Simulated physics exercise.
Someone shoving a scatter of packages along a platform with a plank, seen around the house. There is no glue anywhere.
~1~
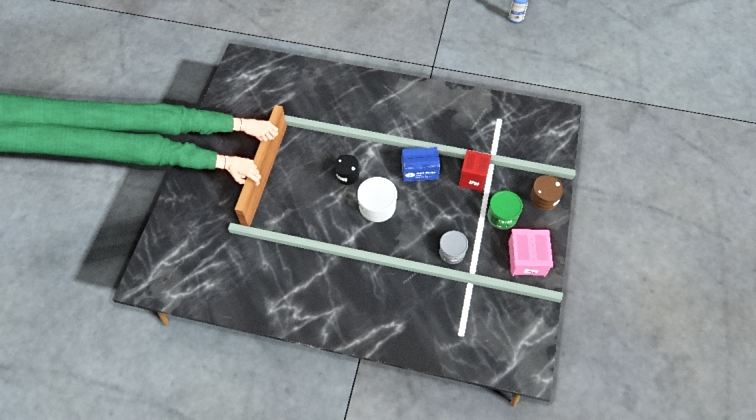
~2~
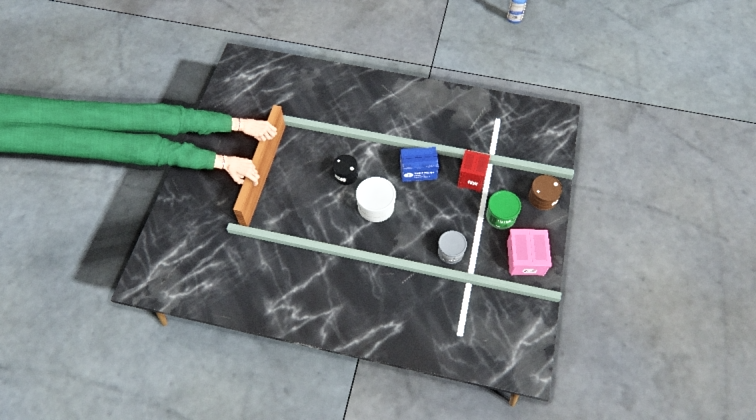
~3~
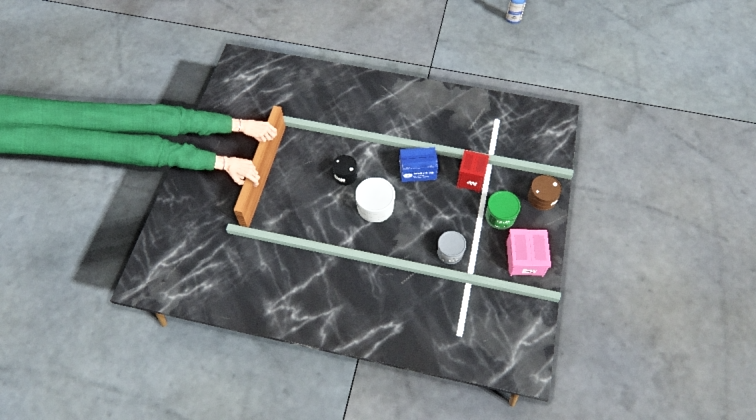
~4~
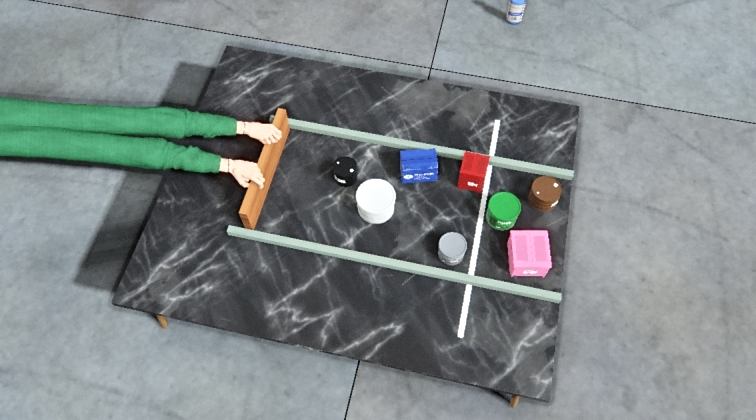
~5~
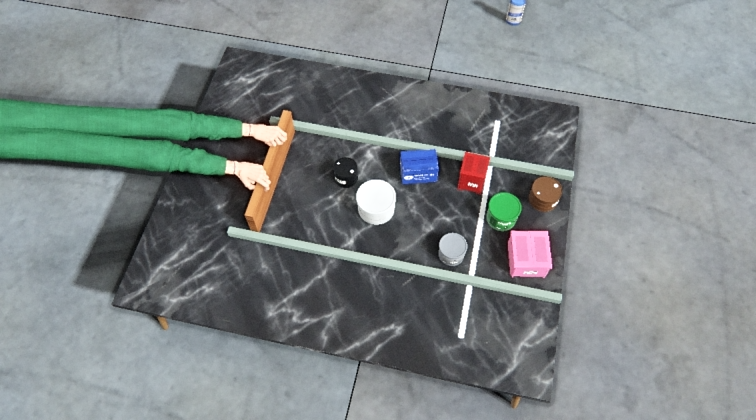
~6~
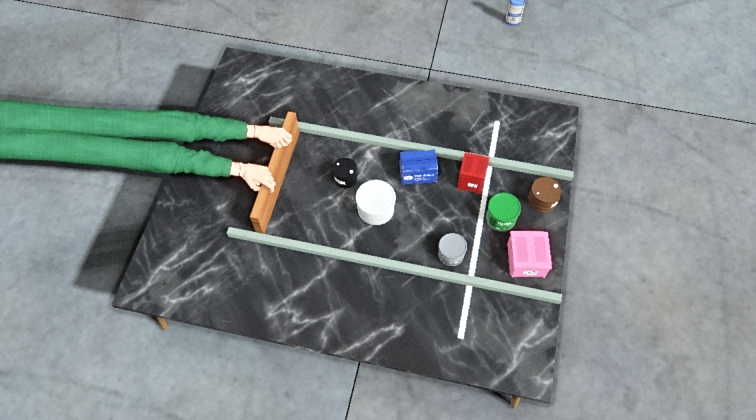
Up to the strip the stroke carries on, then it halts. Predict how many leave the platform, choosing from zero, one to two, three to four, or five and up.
The count is zero.
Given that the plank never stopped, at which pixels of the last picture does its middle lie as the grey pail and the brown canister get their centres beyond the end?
Points: About (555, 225) and about (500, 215).
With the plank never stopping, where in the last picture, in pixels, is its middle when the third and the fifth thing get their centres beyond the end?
About (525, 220), then about (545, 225).
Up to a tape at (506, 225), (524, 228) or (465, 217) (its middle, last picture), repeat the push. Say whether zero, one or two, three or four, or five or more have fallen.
Going through the places as listed, I'd say one or two, then one to two, then no fall at all.
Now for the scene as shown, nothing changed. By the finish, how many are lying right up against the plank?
The count in contact is 4.
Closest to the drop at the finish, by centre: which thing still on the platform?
Nearest at the end: The brown canister.
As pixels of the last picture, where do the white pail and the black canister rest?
The white pail comes to rest close to (499, 231), while the black canister rests close to (496, 204).
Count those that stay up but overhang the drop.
Overhanging ones - 0.
Soon after, none off yet; brown canister at rest near (545, 194); pink tote at rest near (528, 255); green pail at rest near (503, 213).
At rest, the number that fall off is zero.
